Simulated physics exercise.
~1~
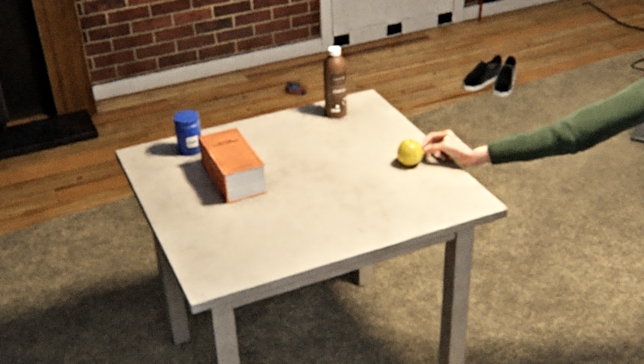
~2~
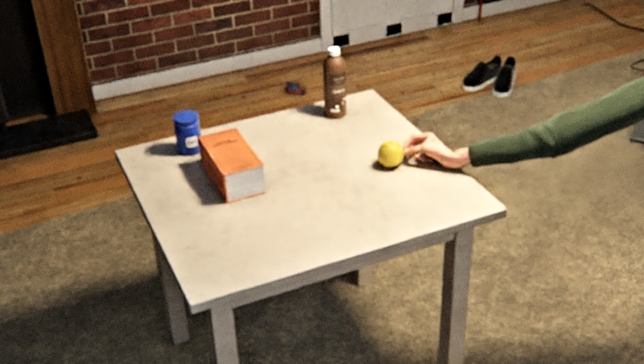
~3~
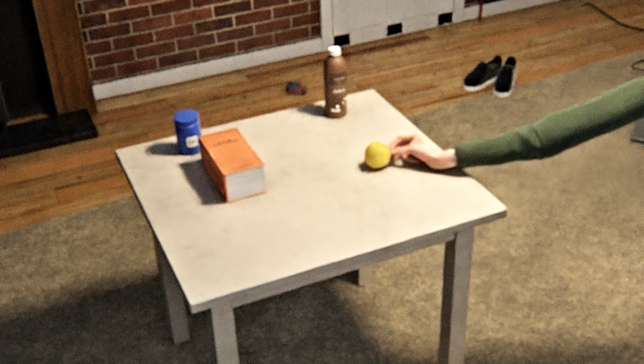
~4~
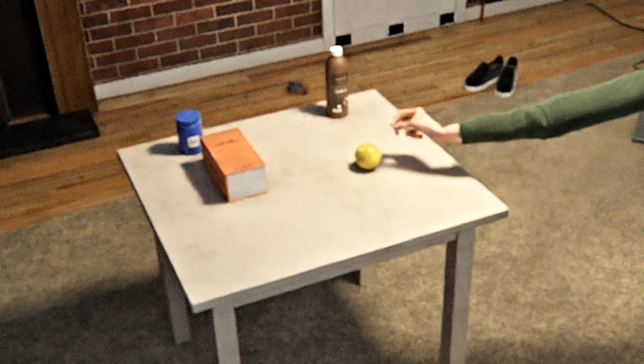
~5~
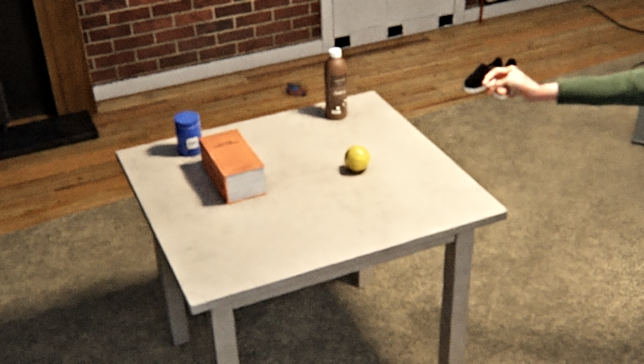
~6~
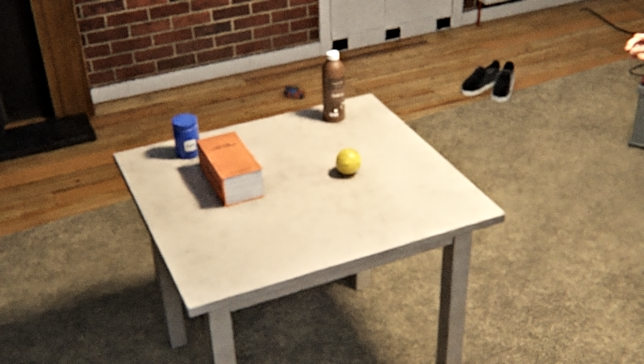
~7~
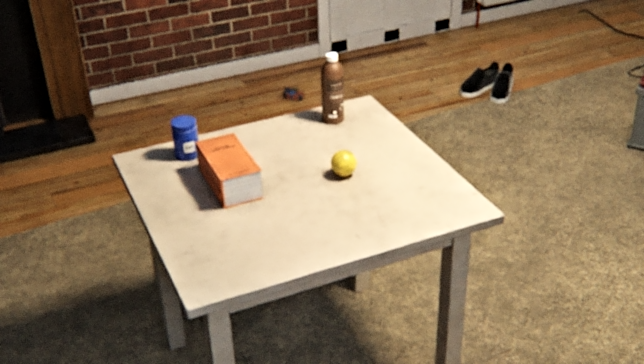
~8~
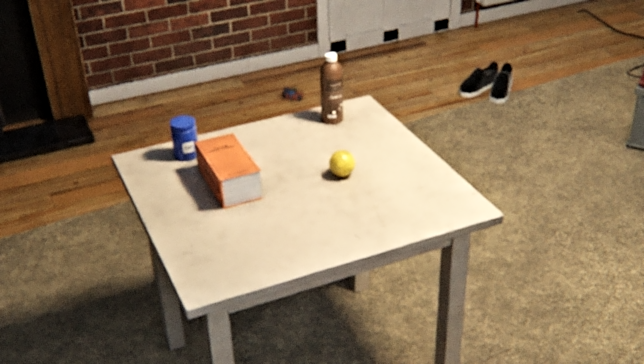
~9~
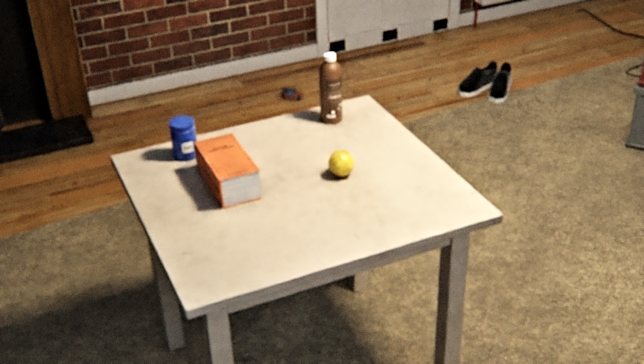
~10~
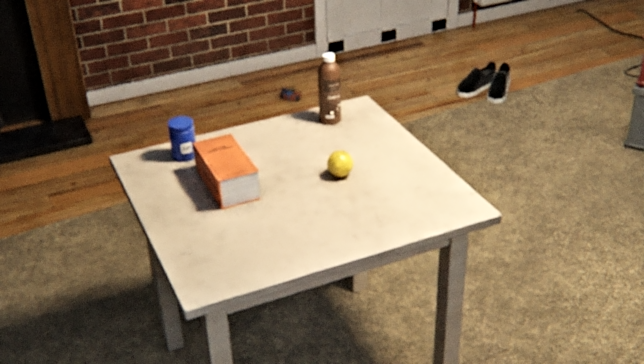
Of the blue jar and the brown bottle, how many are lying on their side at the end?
None of them are. The blue jar and the brown bottle are both still standing upright on the table.
